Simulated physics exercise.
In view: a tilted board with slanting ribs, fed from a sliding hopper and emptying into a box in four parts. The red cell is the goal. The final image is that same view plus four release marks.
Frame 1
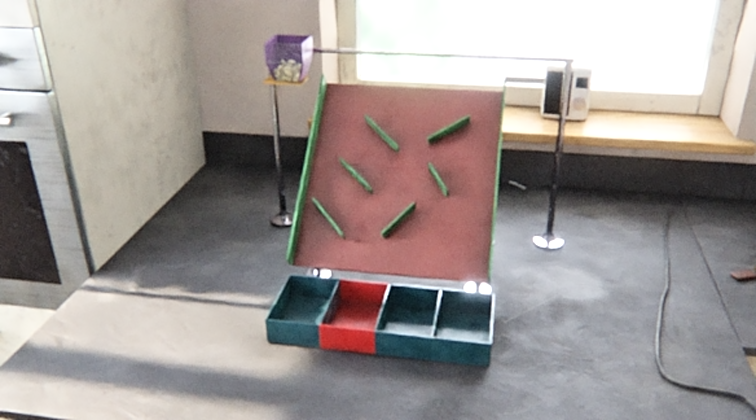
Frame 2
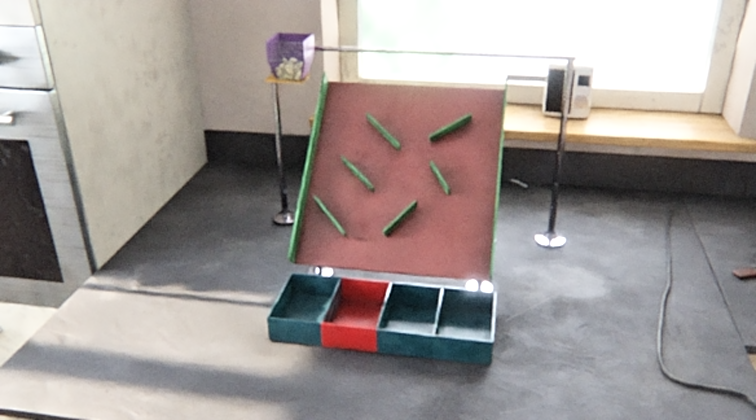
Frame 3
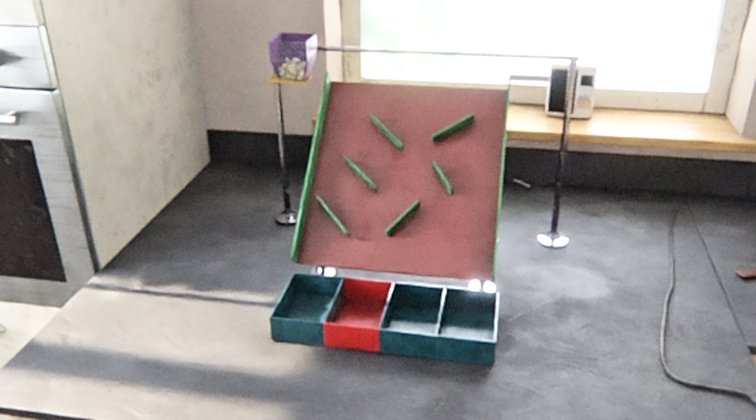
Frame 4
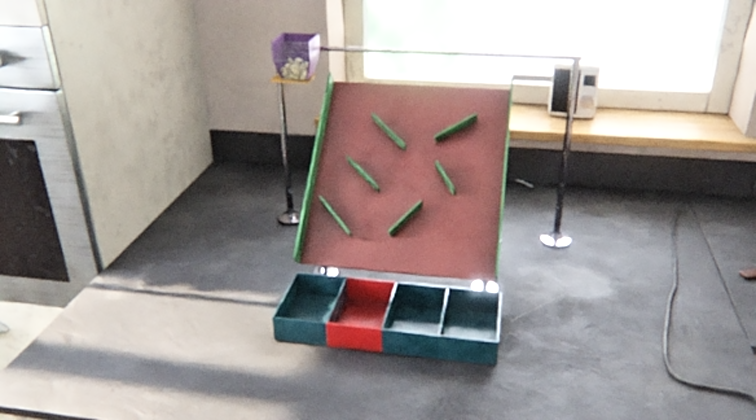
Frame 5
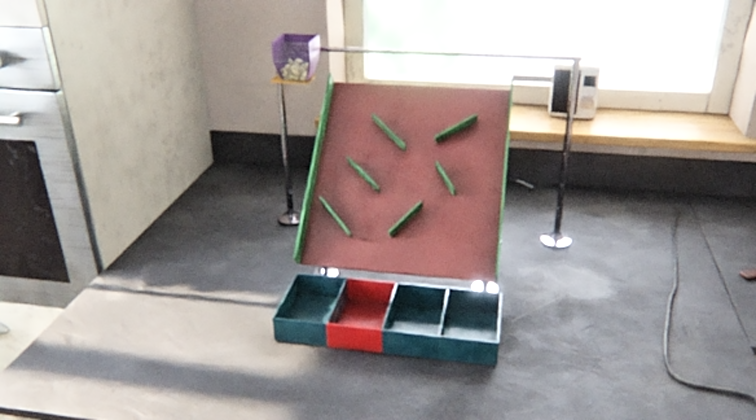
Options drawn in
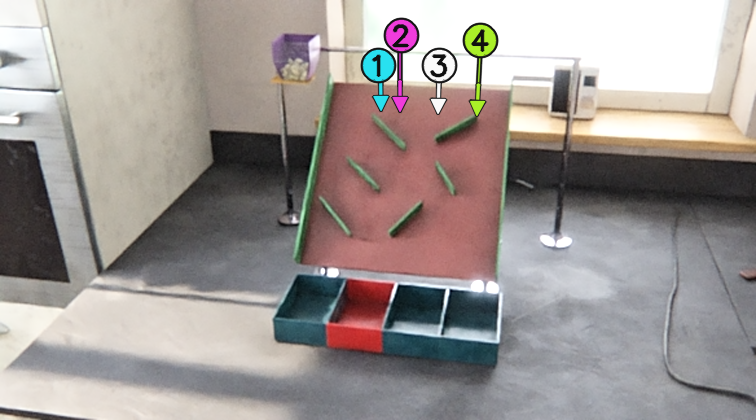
On a grey worktop by a window, a tilted red board with green ribs stands still above a four-part box as the view shifts slightly.
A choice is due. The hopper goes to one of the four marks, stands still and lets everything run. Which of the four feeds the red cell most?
The answer is mark 3.
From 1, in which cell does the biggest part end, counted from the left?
The second from the left.
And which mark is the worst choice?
That is mark 4.
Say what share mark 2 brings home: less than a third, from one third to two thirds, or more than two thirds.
From one third to two thirds.
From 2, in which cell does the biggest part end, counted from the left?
It is the second one.
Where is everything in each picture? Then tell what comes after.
Hopper near (289, 72), white beans, door shut, in the first frame.
Ribs (366, 113) to (399, 144), (429, 136) to (471, 113), in the second frame.
Ribs (344, 155) to (375, 186), (433, 160) to (451, 189), in the third frame.
Ribs (320, 196) to (349, 232), (389, 231) to (421, 200), in the fourth frame.
Red cell near (354, 336), number 2 of 4 from the left, in the fifth frame.
On the marked copy, mark 1 meets the board at (380, 105); mark 2 meets the board at (400, 106); mark 3 meets the board at (438, 108); mark 4 meets the board at (477, 110).
For mark 1, close to a third in the red cell, close to a quarter in other cells, close to a third held on the board.
For mark 2, close to half in the red cell, close to a quarter in other cells, close to a quarter held on the board.
For mark 3, close to two thirds in the red cell, a small share in other cells, close to a quarter held on the board.
For mark 4, a small share in the red cell, close to half in other cells, close to a third held on the board.
